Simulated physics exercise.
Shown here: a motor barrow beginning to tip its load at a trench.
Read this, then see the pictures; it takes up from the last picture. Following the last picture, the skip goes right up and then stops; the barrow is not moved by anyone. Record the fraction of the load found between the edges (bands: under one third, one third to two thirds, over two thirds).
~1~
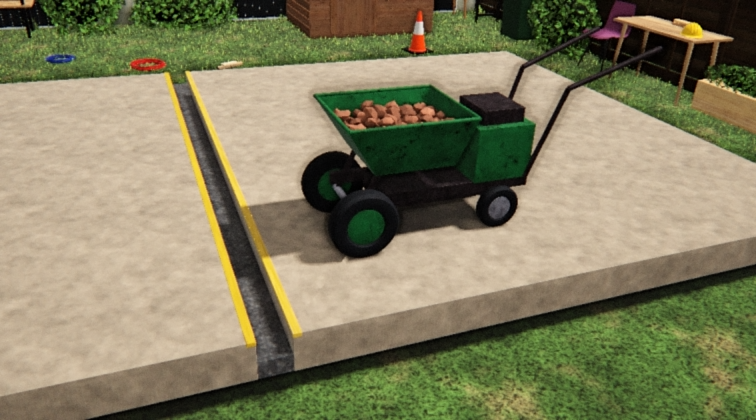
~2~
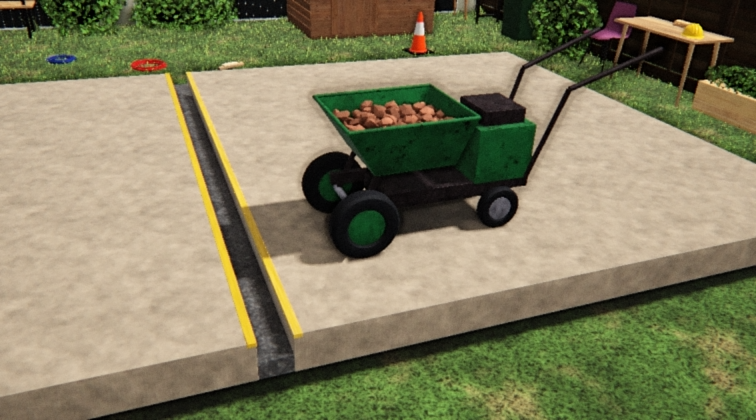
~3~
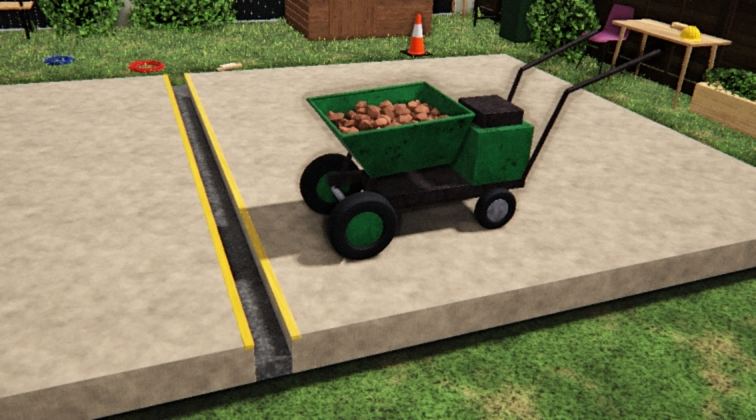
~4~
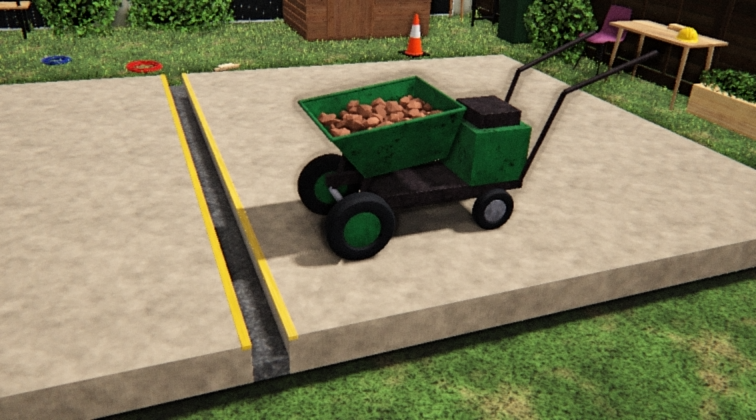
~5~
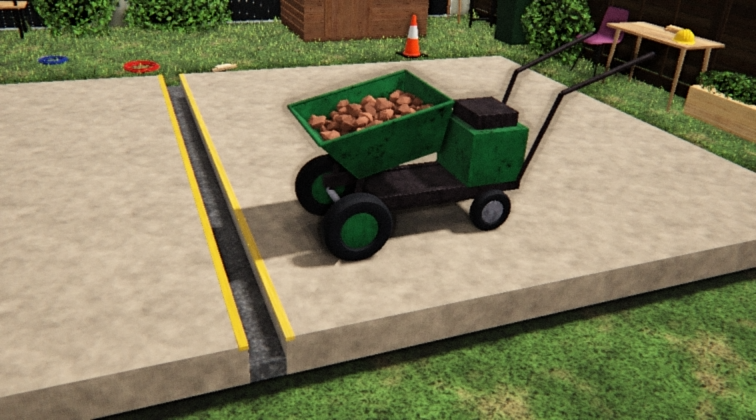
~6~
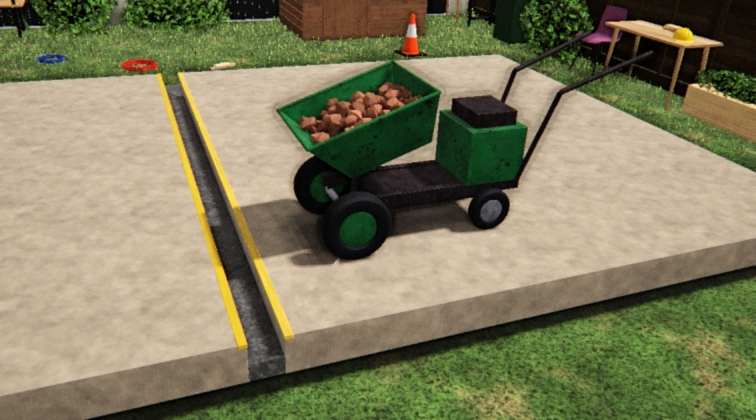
The trench will take in at least a third and at most two thirds.
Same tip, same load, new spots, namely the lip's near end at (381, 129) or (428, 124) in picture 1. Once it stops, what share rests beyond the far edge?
That would be roughly 10 in a hundred and then roughly 0 in a hundred.
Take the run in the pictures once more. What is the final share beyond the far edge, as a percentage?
I'd put it at around 40 percent.
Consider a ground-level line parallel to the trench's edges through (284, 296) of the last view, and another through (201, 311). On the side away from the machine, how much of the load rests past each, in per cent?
First 100 in a hundred, second 20 in a hundred.
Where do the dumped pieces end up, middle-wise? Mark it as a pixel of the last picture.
Roughly at (225, 249), give or take.
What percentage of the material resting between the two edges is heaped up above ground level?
Around 35 per cent.
Shortly afterwards, skip tipped steeply; the whole lot in the skip.
Next, skip tipped steeply; all but a few in the skip; only a few in or heaped over the trench; only a few beyond it; a little falling.
Some moments later, skip tipped right over; near a quarter in the skip; near a third in or heaped over the trench; near a third beyond it; only a few falling.
In the end, skip tipped right over; only a few in the skip; only a few short of the trench; near half in or heaped over the trench; near a third beyond it.
